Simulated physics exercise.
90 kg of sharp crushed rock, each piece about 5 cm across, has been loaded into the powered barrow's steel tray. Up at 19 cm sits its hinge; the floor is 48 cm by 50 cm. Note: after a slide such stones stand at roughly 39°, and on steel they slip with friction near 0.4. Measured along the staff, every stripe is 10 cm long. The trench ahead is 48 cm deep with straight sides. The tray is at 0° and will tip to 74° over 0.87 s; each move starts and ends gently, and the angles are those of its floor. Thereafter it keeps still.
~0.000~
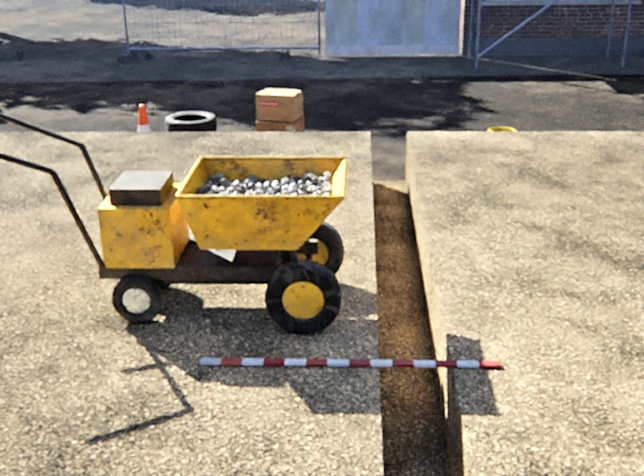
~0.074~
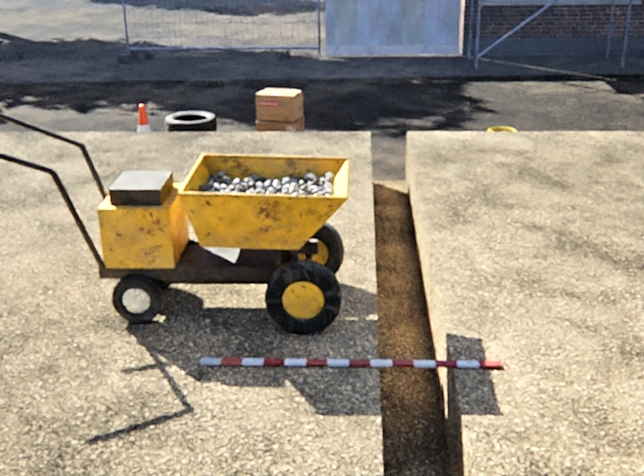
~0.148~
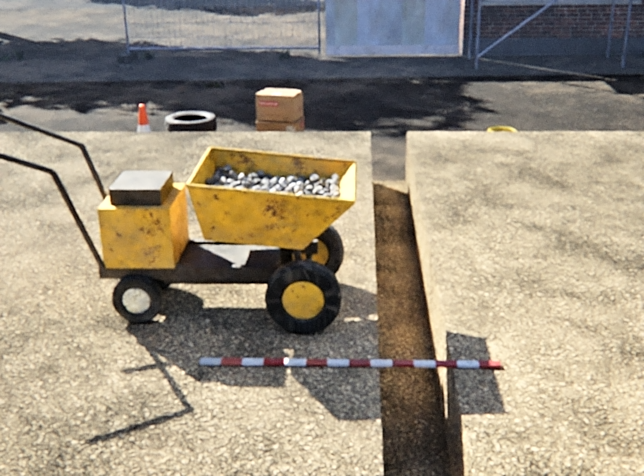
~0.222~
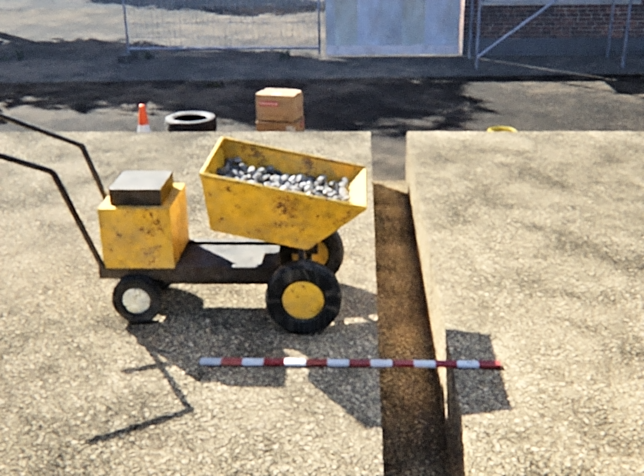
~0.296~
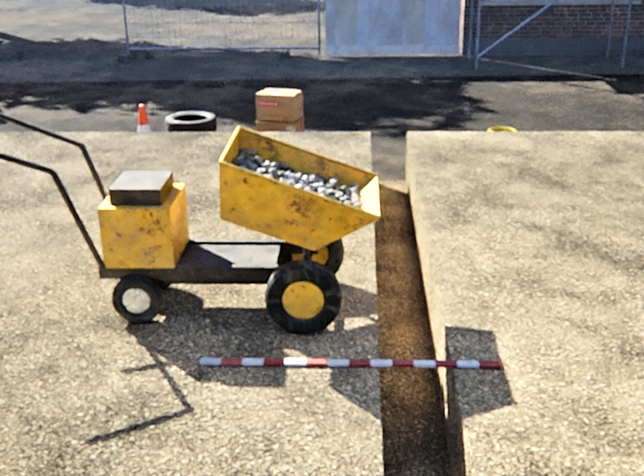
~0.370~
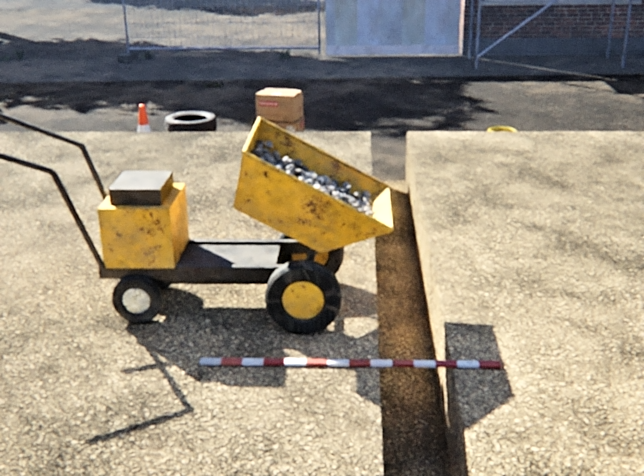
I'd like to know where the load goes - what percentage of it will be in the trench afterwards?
I would put it at about 61 per cent.
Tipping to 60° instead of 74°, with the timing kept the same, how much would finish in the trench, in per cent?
Expect roughly 15 per cent.
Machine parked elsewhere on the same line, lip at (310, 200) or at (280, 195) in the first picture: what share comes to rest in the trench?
95 % and 90 %.
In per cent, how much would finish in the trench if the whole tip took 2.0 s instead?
Roughly 70 per cent.
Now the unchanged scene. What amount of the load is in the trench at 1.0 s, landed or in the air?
By that moment, roughly 10 per cent of the load.
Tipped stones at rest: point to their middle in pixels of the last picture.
Somewhere around (431, 365) in the last picture.
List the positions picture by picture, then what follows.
The first frame shows lip at (344, 198), floor tilted 0°, highest stones at (300, 184).
The second frame shows lip at (347, 199), floor tilted 2°, highest stones at (256, 183); the stones move at 0.3 m/s on average.
The third frame shows lip at (355, 202), floor tilted 6°, highest stones at (237, 178); the stones move at 0.6 m/s on average.
In the fourth frame, the tray is at 12°, its lip at (367, 208); the top of the load is at (234, 168); the stones move at 0.8 m/s on average.
The fifth frame shows lip at (380, 218), floor tilted 20°, highest stones at (248, 160); the stones move at 0.9 m/s on average.
In the sixth frame, the tray is at 29°, its lip at (393, 230); the top of the load is at (264, 152); the stones move at 1.0 m/s on average.
After 0.6 s the floor is at 62°; 100 % in the tray; the foremost stones are at (407, 260).
After 1.0 s the floor is at 74°; 75 % in the tray, 12 % in the trench, 13 % past the trench; the foremost stones are at (478, 306).
After 1.3 s the floor is at 74°; 30 % in the tray, 29 % in the trench, 41 % past the trench; the foremost stones are at (556, 296).
After 3.3 s the floor is at 74°; 0 % in the tray, 61 % in the trench, 39 % past the trench; the foremost stones are at (585, 295).
